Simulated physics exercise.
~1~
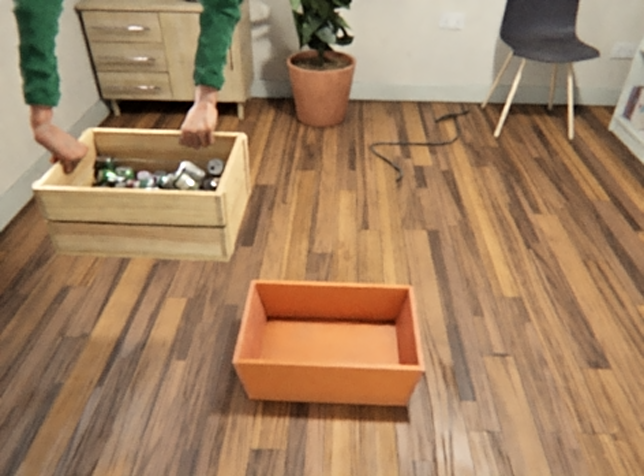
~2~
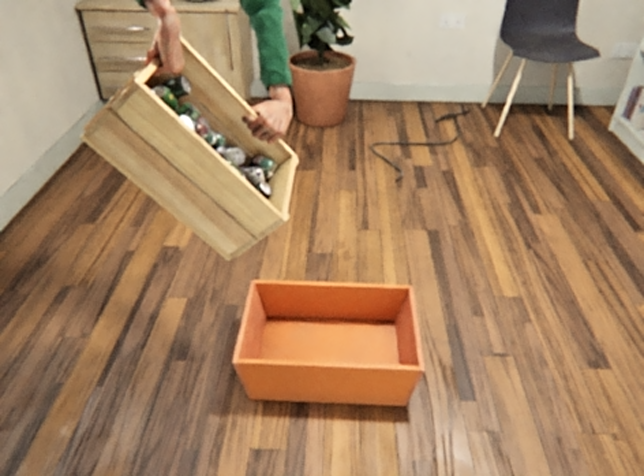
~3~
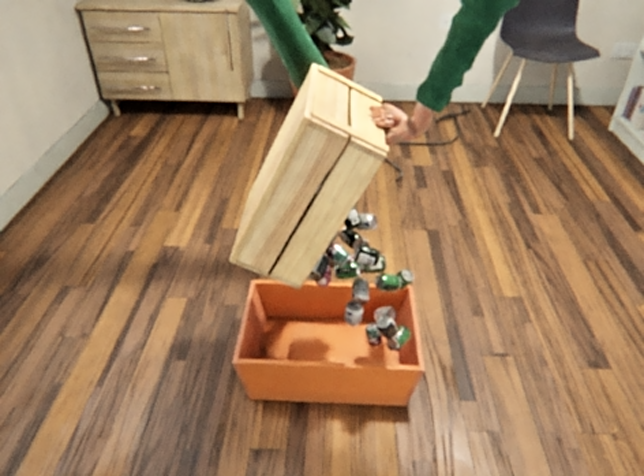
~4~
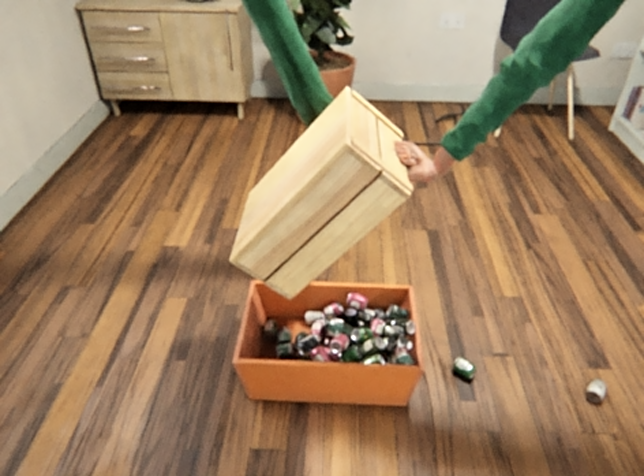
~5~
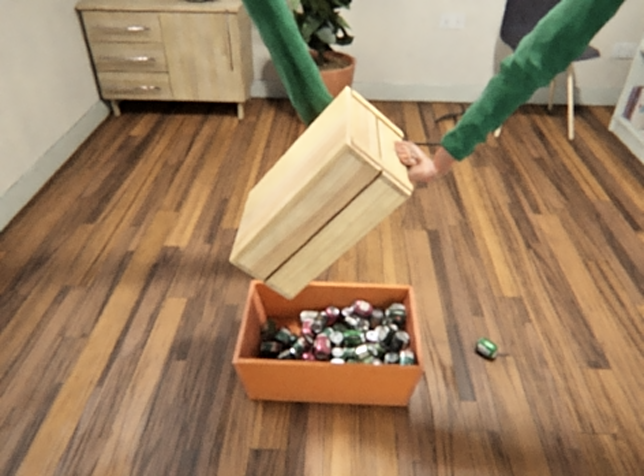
Person in green sleeves tipping small cans from a wooden tote into an orange tub, a couple rolling onto the wooden floor.
